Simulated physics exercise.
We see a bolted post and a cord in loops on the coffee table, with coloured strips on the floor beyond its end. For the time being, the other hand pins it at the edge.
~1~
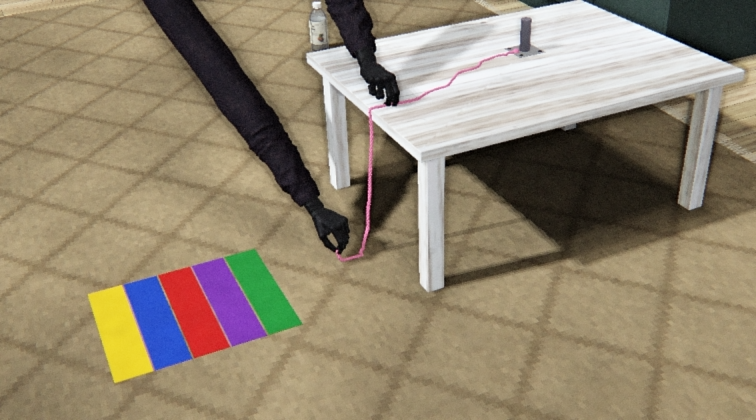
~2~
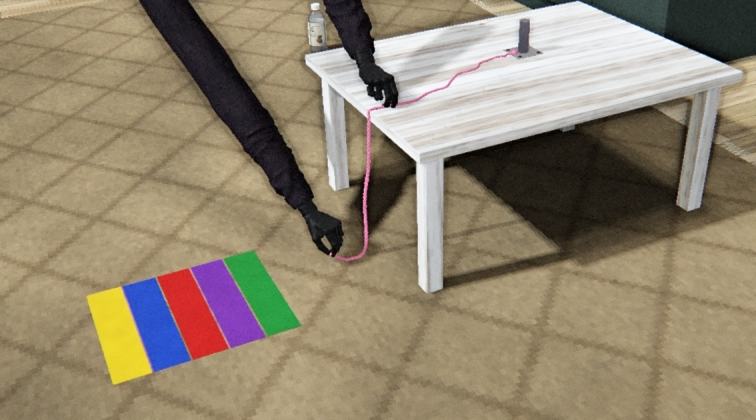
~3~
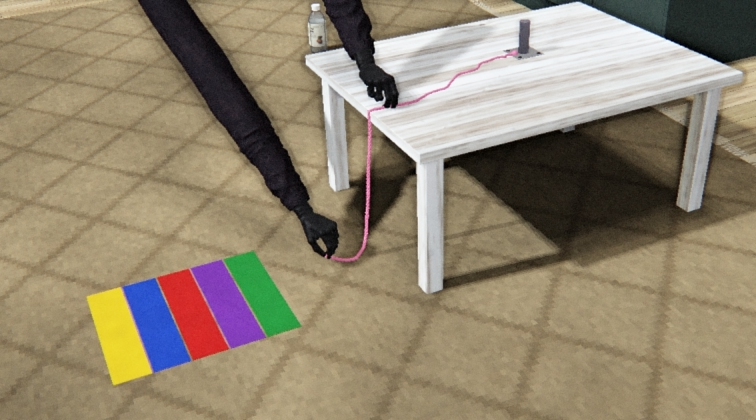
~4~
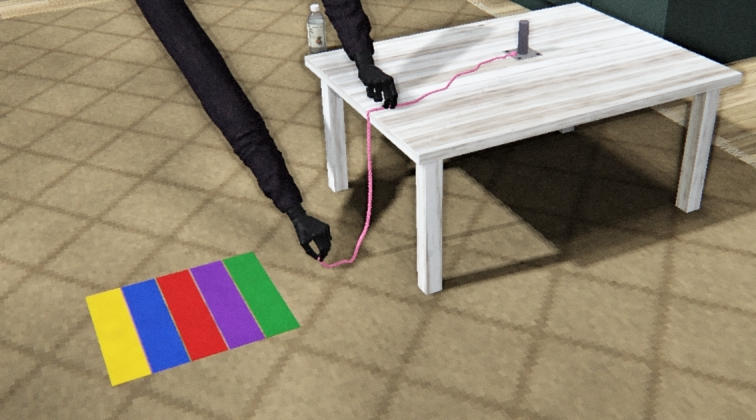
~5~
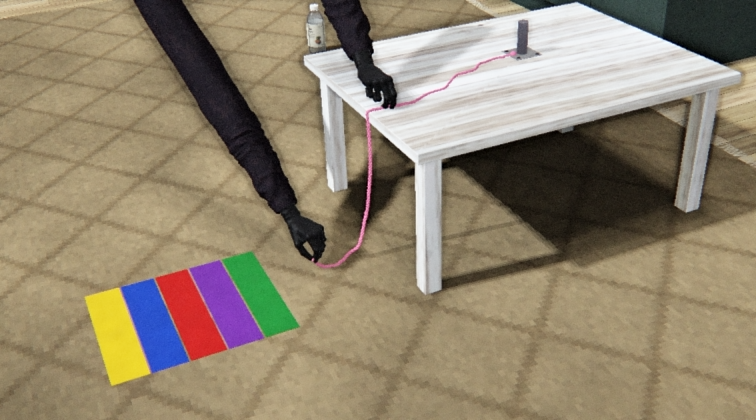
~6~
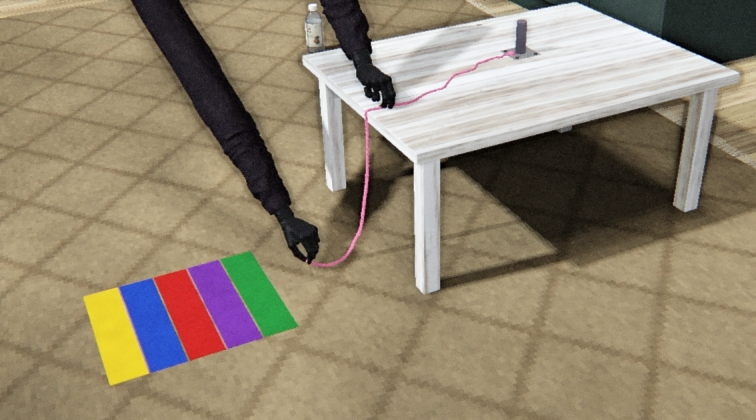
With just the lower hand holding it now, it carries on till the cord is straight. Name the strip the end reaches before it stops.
Purple.
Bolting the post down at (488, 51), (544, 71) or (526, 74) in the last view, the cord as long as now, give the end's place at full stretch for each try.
The first try gives (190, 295), the second (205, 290) and the third (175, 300).
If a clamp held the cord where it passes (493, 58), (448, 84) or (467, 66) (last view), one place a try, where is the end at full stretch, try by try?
Readings in order - (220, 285), (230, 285), (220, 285).
Early on, end near (268, 272); over green.
Midway, end near (237, 281); over green.
At the end of the slack, end near (218, 286); over purple. It halts on the purple strip.
